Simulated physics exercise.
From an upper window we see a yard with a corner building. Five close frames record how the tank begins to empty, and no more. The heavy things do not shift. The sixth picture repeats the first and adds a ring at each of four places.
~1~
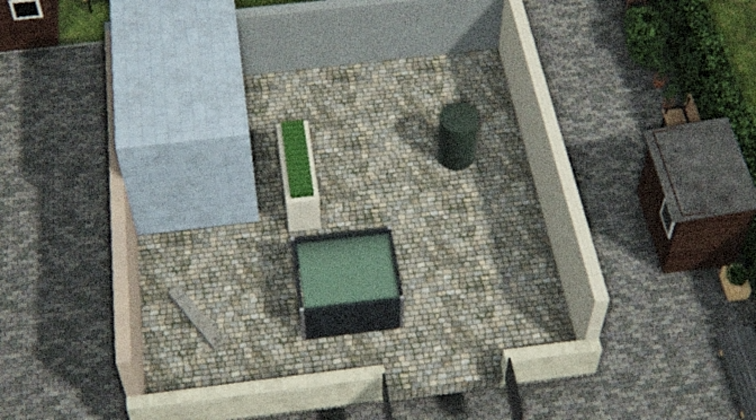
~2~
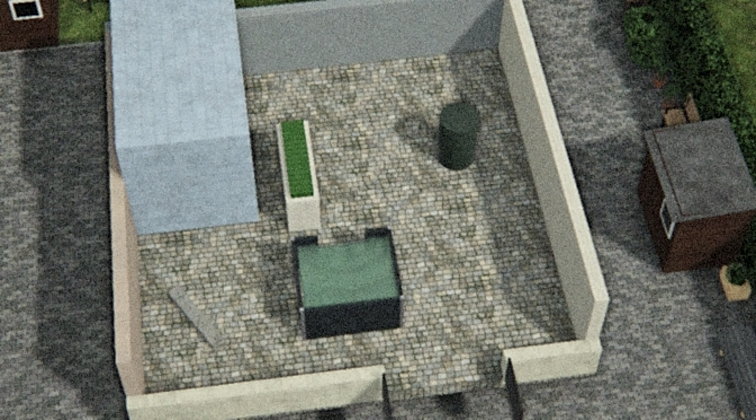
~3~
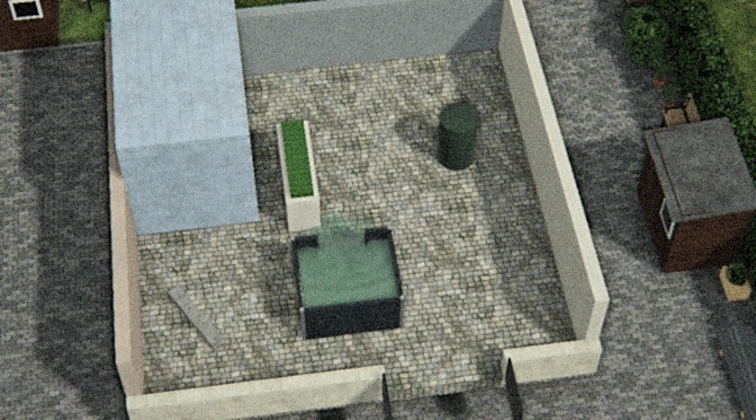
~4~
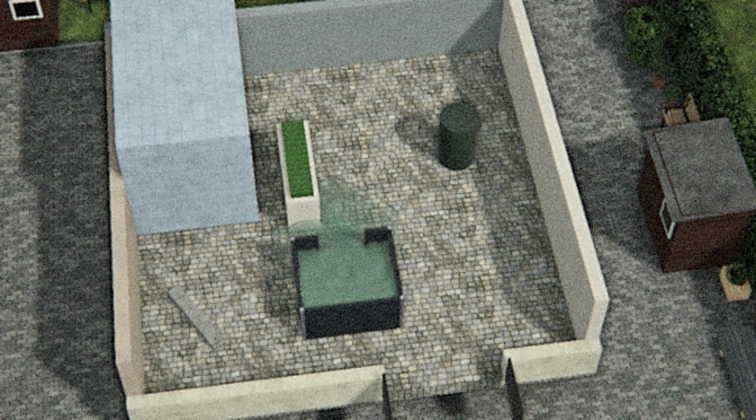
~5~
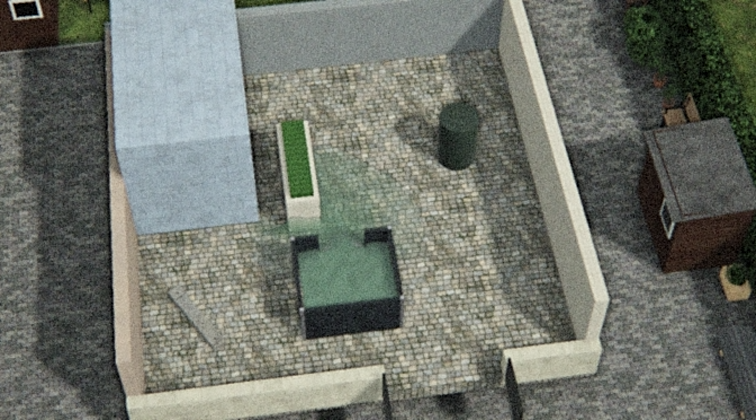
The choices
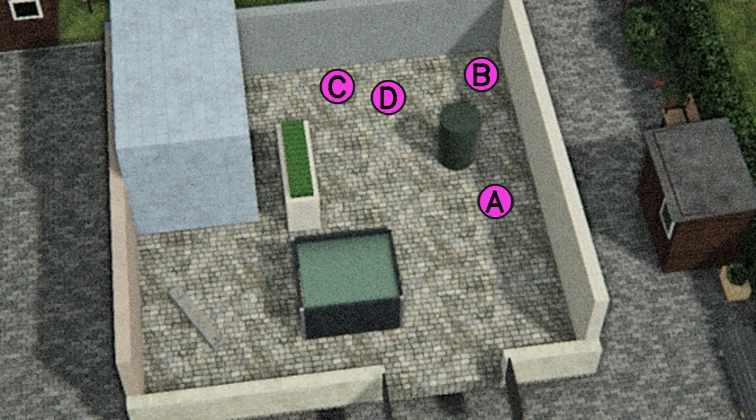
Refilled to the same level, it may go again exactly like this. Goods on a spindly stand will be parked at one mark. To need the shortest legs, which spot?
Choose A.
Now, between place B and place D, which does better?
D it is.
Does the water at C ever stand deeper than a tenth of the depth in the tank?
Yes.
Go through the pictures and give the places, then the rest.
In the first picture, tank full, its middle at (347, 271); open gate at (443, 362).
In the second picture, water covers 1 % of the ground, its front hidden from here.
In the third picture, 3 % of the ground under water, visible out to (340, 213).
In the fourth picture, 7 % of the ground under water, visible out to (323, 183).
In the fifth picture, 12 % of the ground under water, visible out to (330, 148).
In magenta, A at (495, 201); B at (481, 74); C at (337, 86); D at (388, 97).
If A is chosen, the water peaks at about 8 % of the depth that stood in the tank.
If B is chosen, the water peaks at about 24 % of the depth that stood in the tank.
If C is chosen, the water peaks at about 20 % of the depth that stood in the tank.
If D is chosen, the water peaks at about 16 % of the depth that stood in the tank.
